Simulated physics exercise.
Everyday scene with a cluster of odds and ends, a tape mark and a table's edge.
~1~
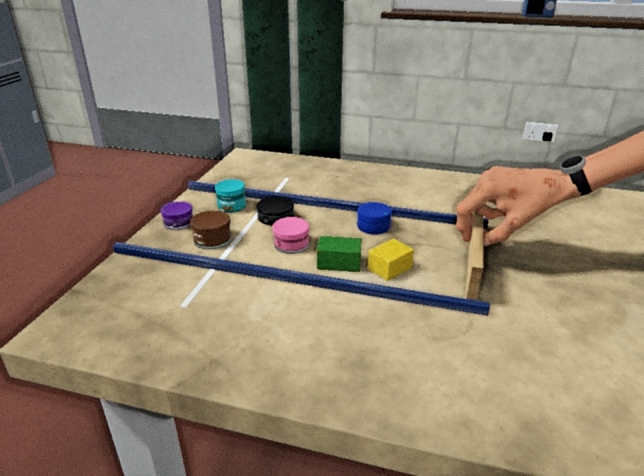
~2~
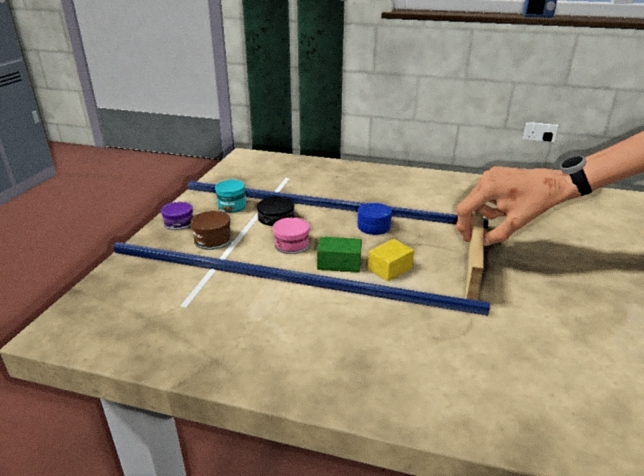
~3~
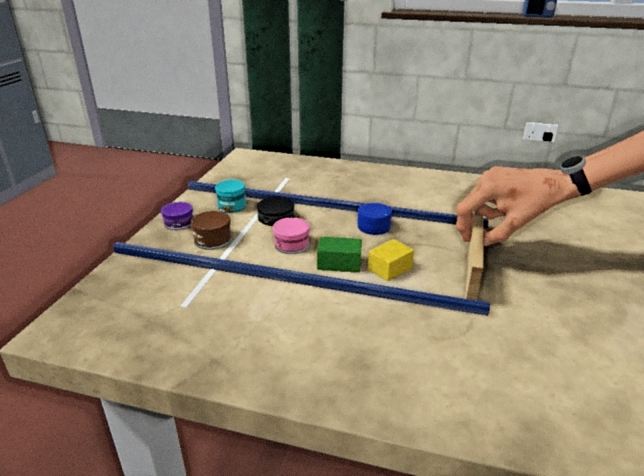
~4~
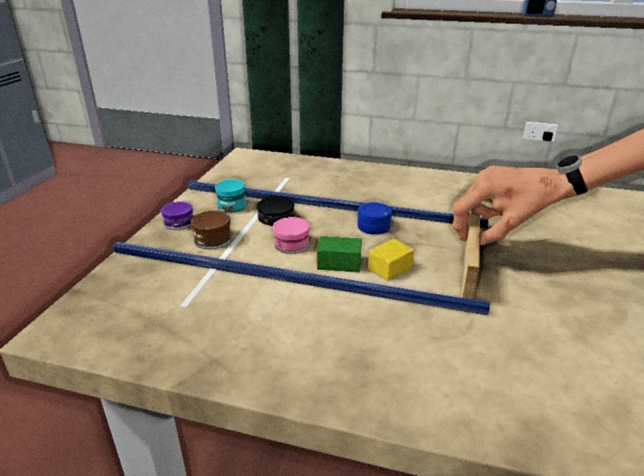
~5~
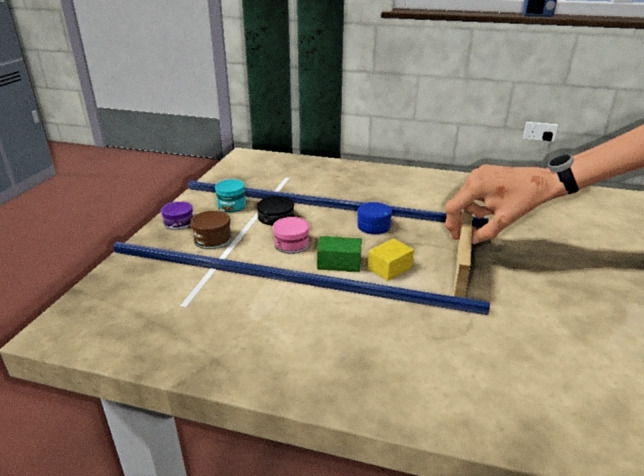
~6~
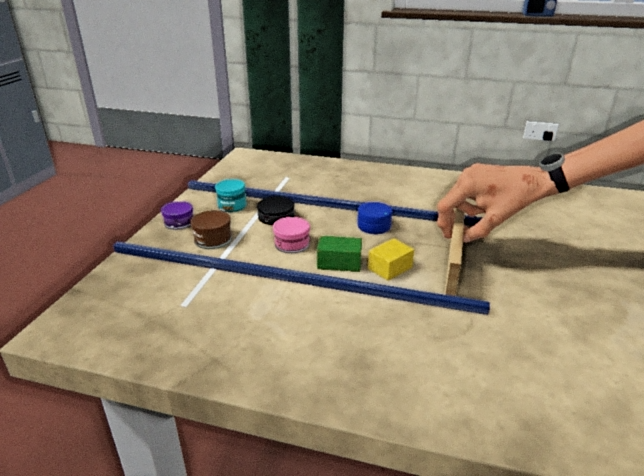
A hand with a dark wristwatch holds an upright wooden board at the right end of two blue rails on a pale tabletop, seen from above at an angle in a room with block walls. Purple, turquoise, brown and black tubs sit left of a pink pot, blue lid, and green and yellow blocks, near white tape. The board slides slightly left, while the objects and camera stay still.
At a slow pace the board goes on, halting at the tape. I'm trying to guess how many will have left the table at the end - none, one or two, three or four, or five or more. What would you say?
There will be no losses over the edge.
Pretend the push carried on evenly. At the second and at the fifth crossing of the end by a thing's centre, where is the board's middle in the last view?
The first puts it near (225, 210), the next near (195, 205).
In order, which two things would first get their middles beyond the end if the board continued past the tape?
Earliest first - brown tin, purple pot.
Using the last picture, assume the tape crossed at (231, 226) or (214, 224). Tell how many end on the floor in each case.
0 and 2.
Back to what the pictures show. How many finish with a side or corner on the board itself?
The count comes out at 3.
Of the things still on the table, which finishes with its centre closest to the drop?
Foremost: The purple pot.
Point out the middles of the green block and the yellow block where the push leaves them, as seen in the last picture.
The green block finishes at (188, 233); the yellow block finishes at (219, 237).
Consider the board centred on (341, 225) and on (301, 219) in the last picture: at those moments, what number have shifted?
It comes to 4 for the first spot, 6 for the other.
Soon after, none off yet; purple pot at rest near (178, 215); turquoise tub at rest near (231, 196); brown tin at rest near (212, 230).
Then, none off yet; purple pot at rest near (178, 215); turquoise tub at rest near (229, 195); brown tin moved a little near (191, 226).
At rest, the number that fall off is zero.
